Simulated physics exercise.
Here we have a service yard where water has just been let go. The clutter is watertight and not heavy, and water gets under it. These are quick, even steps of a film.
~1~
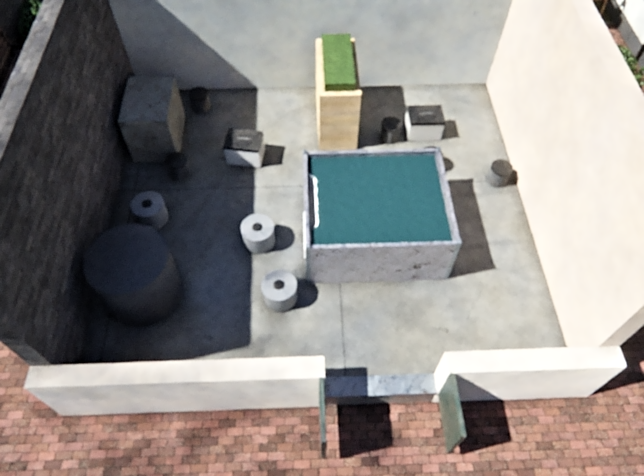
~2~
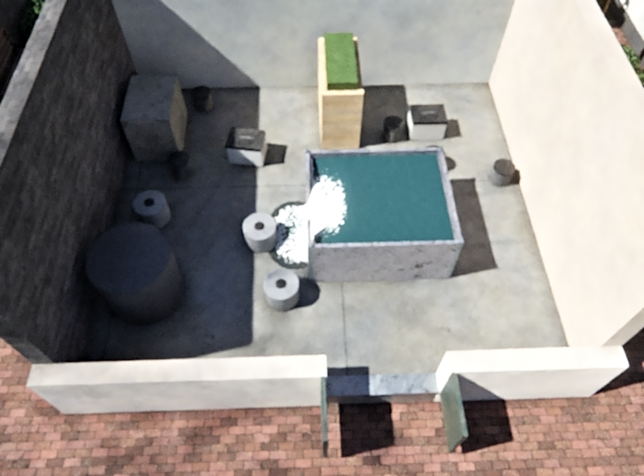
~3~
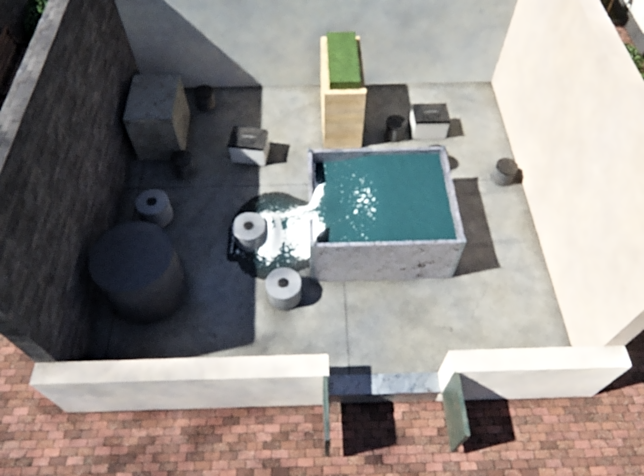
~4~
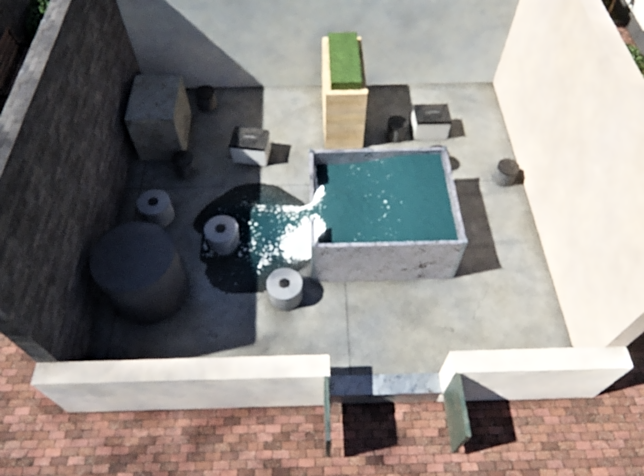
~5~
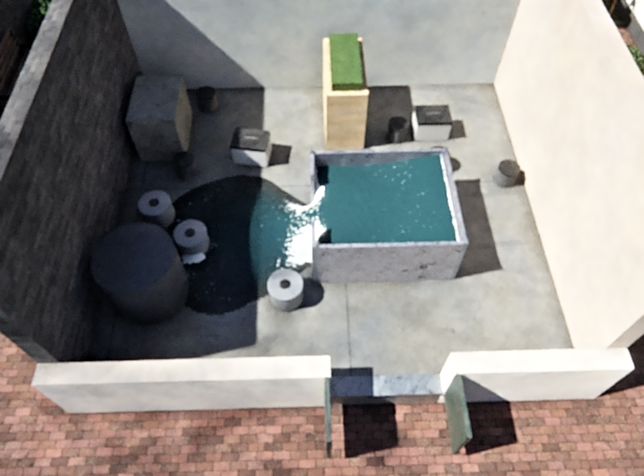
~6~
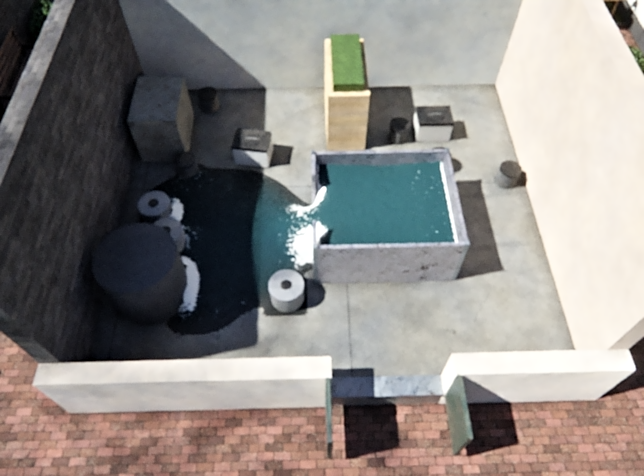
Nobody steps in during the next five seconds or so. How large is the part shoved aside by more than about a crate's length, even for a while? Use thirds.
That comes to one to two thirds.
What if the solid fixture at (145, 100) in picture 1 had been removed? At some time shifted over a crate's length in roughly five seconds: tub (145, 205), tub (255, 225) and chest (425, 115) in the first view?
In that order: Yes, moved that far, short of that.
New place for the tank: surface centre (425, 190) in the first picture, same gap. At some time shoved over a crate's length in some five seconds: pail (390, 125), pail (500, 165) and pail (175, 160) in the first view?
One after the other: Less than that, never so far, shifted that much.
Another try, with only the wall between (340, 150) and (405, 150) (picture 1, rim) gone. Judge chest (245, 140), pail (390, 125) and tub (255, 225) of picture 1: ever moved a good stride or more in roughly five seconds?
As listed: Moved that far, moved that far, not that far.
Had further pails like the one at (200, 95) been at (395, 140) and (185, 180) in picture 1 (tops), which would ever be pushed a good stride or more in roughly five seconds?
As listed: Never so far, moved that far.
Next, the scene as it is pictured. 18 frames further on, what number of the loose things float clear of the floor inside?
I count 4.
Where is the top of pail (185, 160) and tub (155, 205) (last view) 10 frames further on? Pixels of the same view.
Near (132, 145) and (175, 163).
A moment on, 1 of 10 are well off their spots; 0 afloat.
Next, 3 of 10 are well off their spots; 3 afloat.
Later, 5 of 10 are well off their spots; 4 afloat.
In the end, 5 of 10 are well off their spots, and 5 have been at some point; 5 afloat.
